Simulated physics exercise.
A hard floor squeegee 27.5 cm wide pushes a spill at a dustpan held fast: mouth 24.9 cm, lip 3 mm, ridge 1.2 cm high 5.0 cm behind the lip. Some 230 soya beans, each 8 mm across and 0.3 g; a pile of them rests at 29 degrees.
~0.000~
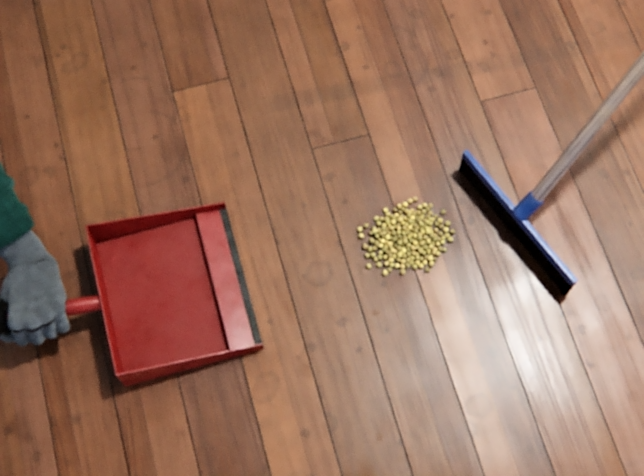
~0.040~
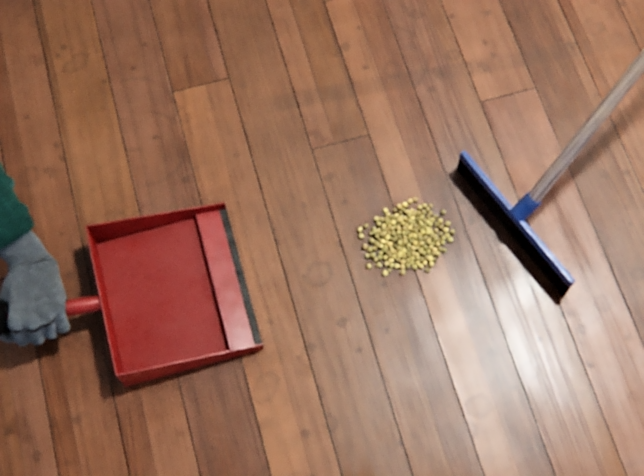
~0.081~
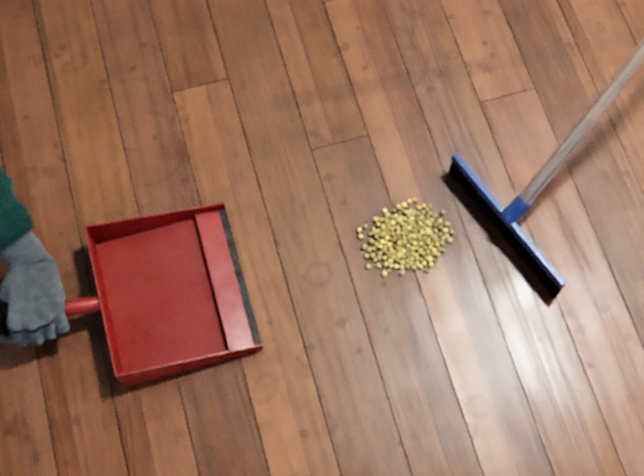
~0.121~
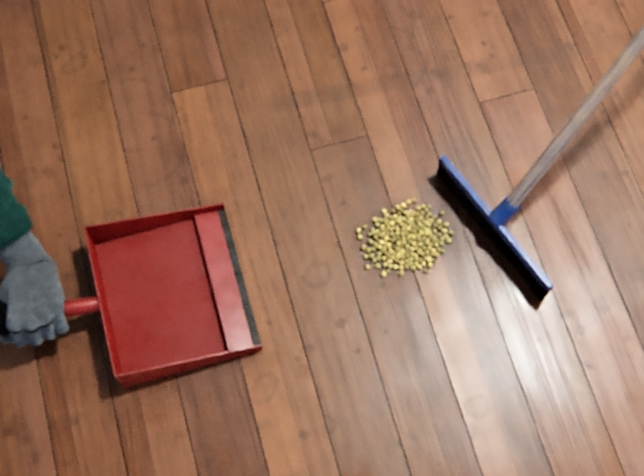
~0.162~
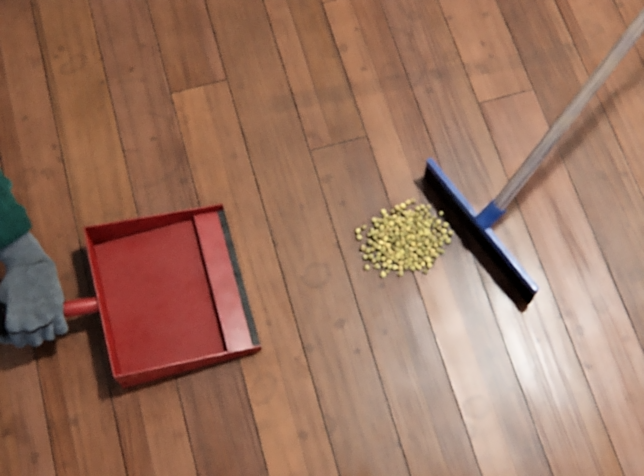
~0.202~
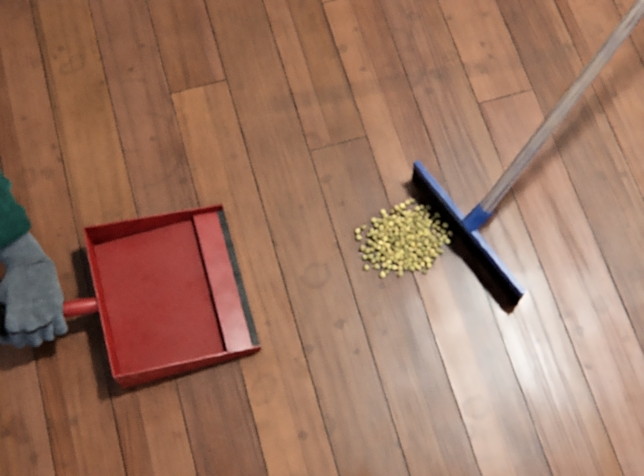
A blue-edged floor squeegee on a long pale handle slides left across a brown wooden plank floor, seen from above at a slight angle. A small heap of yellowish beans lies mid-floor, and at left a grey-gloved hand with a green sleeve holds a red dustpan still. The slanted blade closes the gap steadily and reaches the heap's right edge, barely disturbing the beans.
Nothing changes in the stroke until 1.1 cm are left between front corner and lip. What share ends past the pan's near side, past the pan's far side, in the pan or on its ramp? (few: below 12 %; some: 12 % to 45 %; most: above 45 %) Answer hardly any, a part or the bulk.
Past the pan's near side: A part; past the pan's far side: Hardly any; in the pan or on its ramp: Hardly any.
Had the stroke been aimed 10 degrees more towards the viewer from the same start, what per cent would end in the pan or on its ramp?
Then about 10 per cent.
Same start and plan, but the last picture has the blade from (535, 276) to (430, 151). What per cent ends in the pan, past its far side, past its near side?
Pan 0, far 5, near 0.
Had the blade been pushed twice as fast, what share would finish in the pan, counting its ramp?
Then about 25 per cent.
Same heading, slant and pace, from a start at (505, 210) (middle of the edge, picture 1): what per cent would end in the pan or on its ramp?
Some 0 per cent.
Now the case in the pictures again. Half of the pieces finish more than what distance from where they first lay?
Some 26 cm.
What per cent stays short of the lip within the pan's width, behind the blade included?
Roughly 75 per cent.
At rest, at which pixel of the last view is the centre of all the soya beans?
Around (263, 303).
After 0.50 s, middle of the blade 21 cm from the lip; 0 % over the lip, far side 0 %, near side 5 %.
After 0.69 s, middle of the blade 12 cm from the lip; 0 % over the lip, far side 0 %, near side 10 %.
Then, at 1.01 s, middle of the blade 6 cm from the lip; 5 % over the lip, far side 0 %, near side 20 %.
In the end, at 1.4 s, near side 20 %, far side 0 %, pan 0 %, in front of the lip or behind the blade 75 %.
